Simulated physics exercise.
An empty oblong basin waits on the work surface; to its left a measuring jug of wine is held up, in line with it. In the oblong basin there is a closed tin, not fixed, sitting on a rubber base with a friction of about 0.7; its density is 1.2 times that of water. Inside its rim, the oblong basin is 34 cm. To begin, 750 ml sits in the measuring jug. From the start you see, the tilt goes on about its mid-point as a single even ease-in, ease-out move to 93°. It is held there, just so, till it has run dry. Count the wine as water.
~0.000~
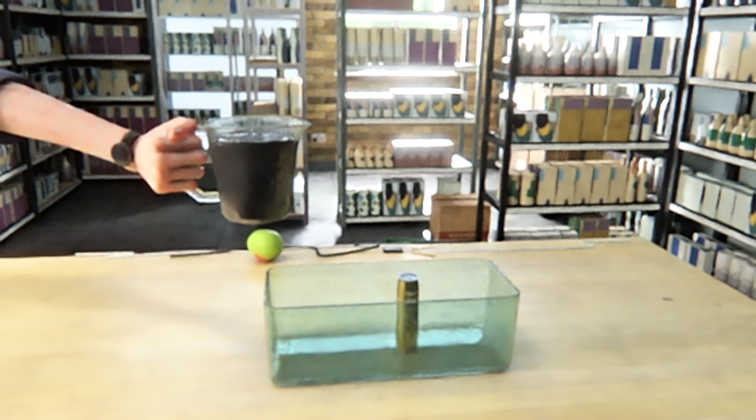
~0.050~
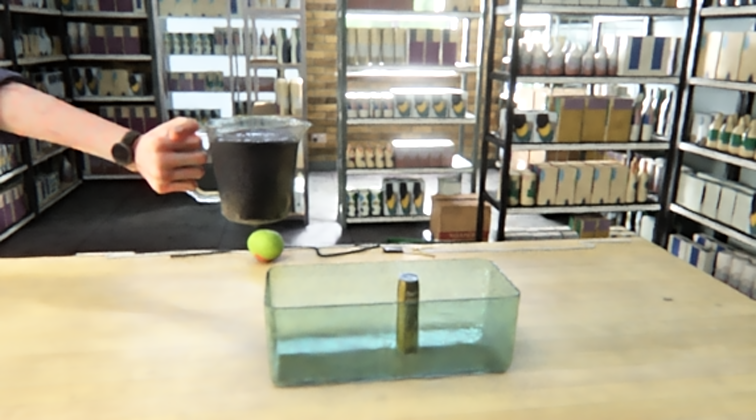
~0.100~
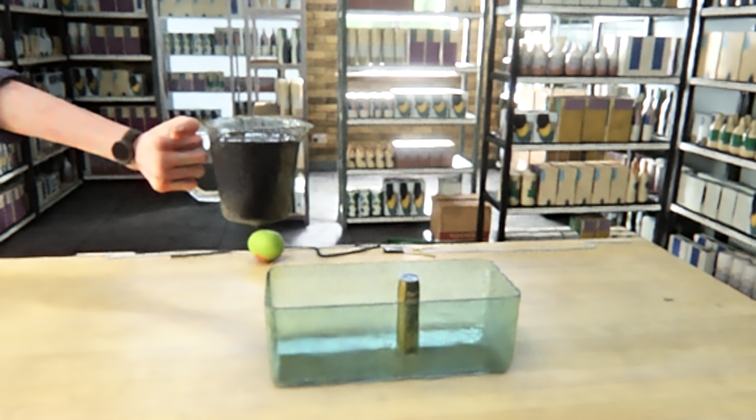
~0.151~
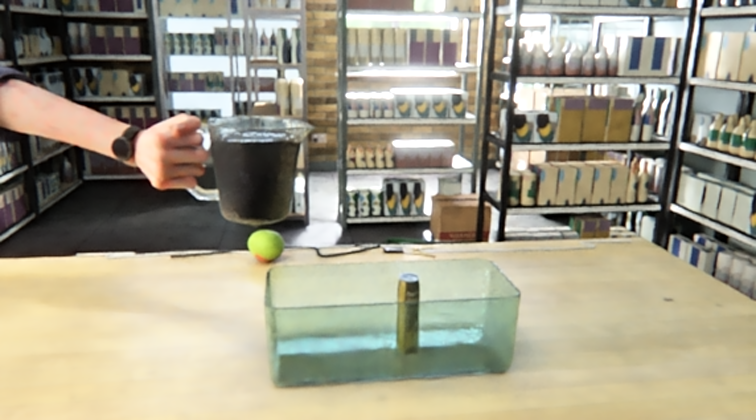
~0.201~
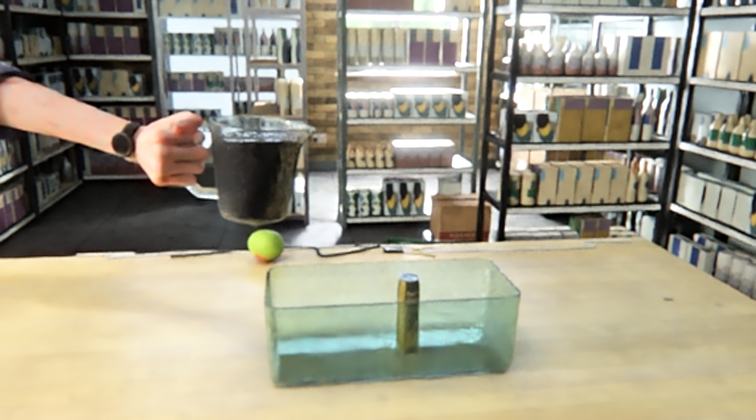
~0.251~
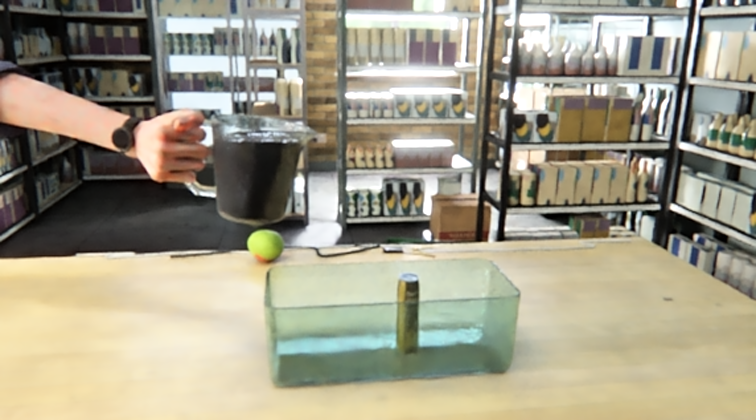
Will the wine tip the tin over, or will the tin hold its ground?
I expect it will stay vertical.
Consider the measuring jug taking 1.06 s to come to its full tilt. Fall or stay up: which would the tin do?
Outcome - the tin stays erect.
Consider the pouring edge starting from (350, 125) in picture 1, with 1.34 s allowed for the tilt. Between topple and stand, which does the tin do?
Then the tin comes down.
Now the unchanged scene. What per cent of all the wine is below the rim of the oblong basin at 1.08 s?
I reckon close to 42 per cent.
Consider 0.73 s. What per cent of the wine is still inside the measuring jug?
84 %.
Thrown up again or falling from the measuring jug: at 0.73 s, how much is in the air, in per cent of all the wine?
Near 14 per cent at that time.
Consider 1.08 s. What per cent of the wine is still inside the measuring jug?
38 in a hundred, give or take.
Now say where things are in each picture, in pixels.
Tilt 0°; pouring edge (312, 124); surface from (211, 137) to (298, 136); the oblong basin's rim runs from (266, 287) to (505, 277); the tin's top is at (408, 280), in the first picture.
Tilt 0°; pouring edge (312, 124); surface from (211, 137) to (298, 136), in the second picture.
Tilt 1°; pouring edge (313, 125); surface from (213, 137) to (299, 137), in the third picture.
Tilt 3°; pouring edge (315, 127); surface from (213, 137) to (300, 138), in the fourth picture.
Tilt 5°; pouring edge (316, 129); surface from (216, 136) to (301, 138), in the fifth picture.
Tilt 8°; pouring edge (318, 132); surface from (215, 137) to (305, 138), in the sixth picture.
Then, 0.73 s in, the tilt is 53° and 84 per cent is still to pour; the tin stands where it began.
Then, 1.08 s in, the tilt is 84° and 37 per cent is still to pour; the tin stands where it began.
Then, 1.44 s in, the tilt is 93° and 5 per cent is still to pour; the tin stands where it began.
Then, 1.84 s in, the tilt is 93° and 0 per cent is still to pour; the tin stands where it began.
Finally, the tin stands where it began.
